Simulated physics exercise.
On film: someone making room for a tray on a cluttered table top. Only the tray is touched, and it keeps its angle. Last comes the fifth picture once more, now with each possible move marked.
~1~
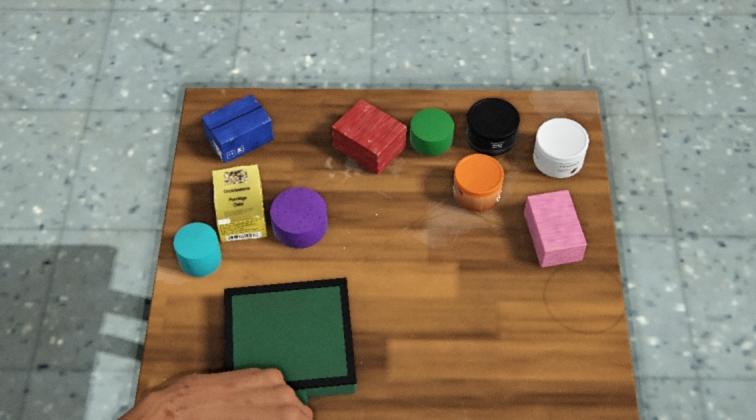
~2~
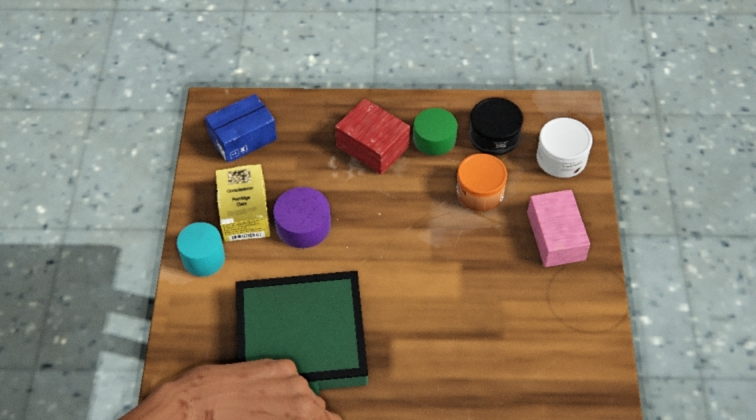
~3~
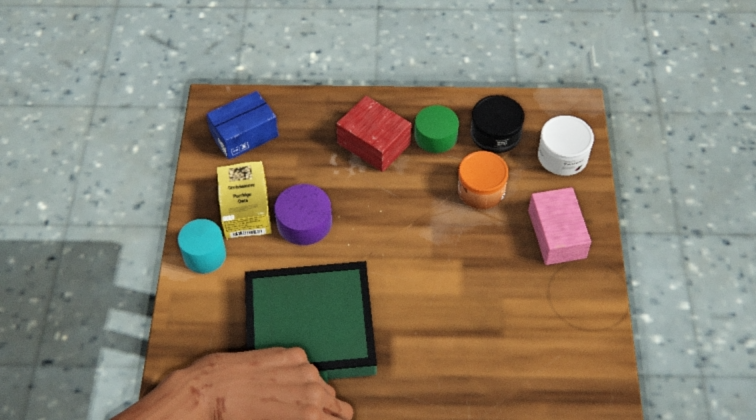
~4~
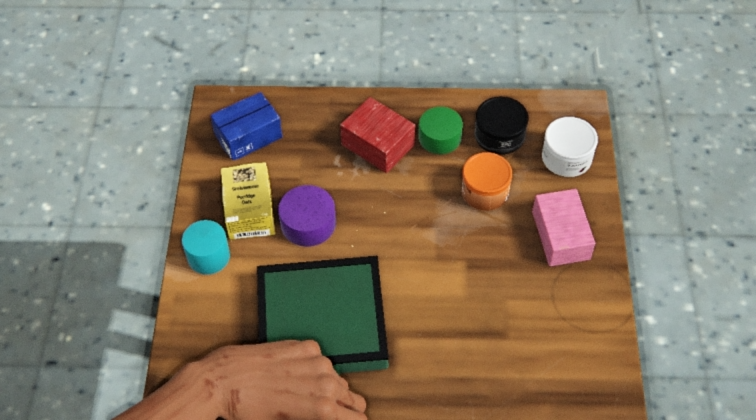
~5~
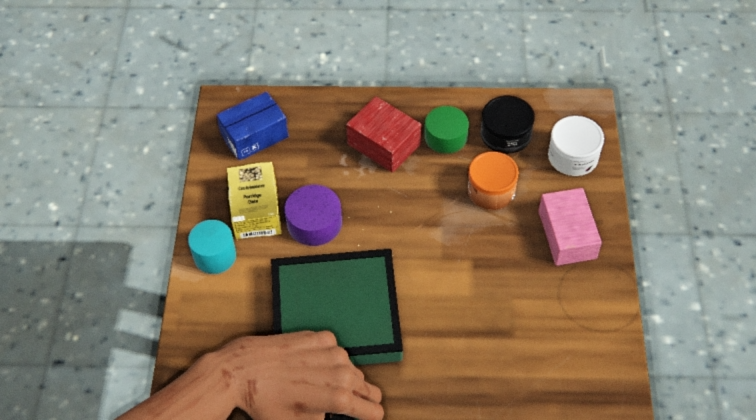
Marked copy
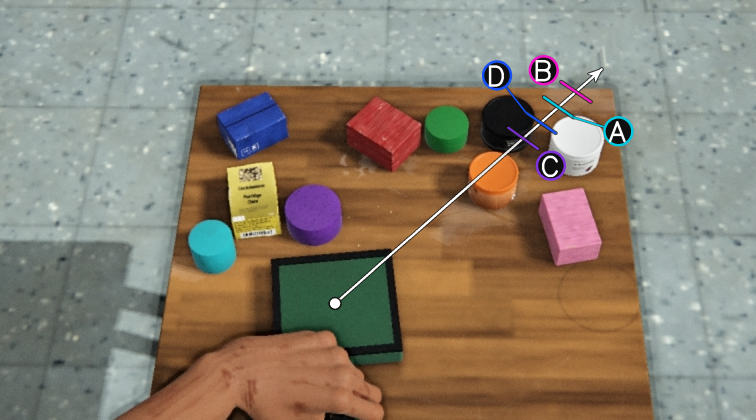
A green tray with a black rim slides slowly up and right, pushed by a hand.
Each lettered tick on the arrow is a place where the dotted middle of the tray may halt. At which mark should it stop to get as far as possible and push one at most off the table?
It should halt at C.
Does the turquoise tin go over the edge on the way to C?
No.
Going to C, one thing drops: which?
It is the white jar.
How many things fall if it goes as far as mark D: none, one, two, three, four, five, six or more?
By then, three.
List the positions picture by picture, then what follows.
The first picture shows blue box (238, 129); orange tub (478, 183); green pot (432, 132).
The second picture shows tray (300, 328); turquoise tin (201, 249).
The third picture shows tray (308, 318); purple pot (304, 215).
The fourth picture shows tray (321, 311); pink block (563, 228).
The fifth picture shows tray (335, 304); white jar (575, 146); blue box (253, 126); orange tub (492, 181).
On the marked copy, A at (559, 107); B at (576, 92); C at (523, 138); D at (541, 123); the arrow from (335, 303) to (601, 69); the white dot at (335, 303).
Taking C. A third of the way, tray (408, 246); purple pot (320, 194); turquoise tin (212, 247).
Two thirds of the way, tray (475, 188); white jar (591, 142); black jar (508, 119).
When it is over, tray (522, 146); white jar over the edge; black jar (515, 83); one fallen.
As for the rest, A drops three; B drops four; D drops three.
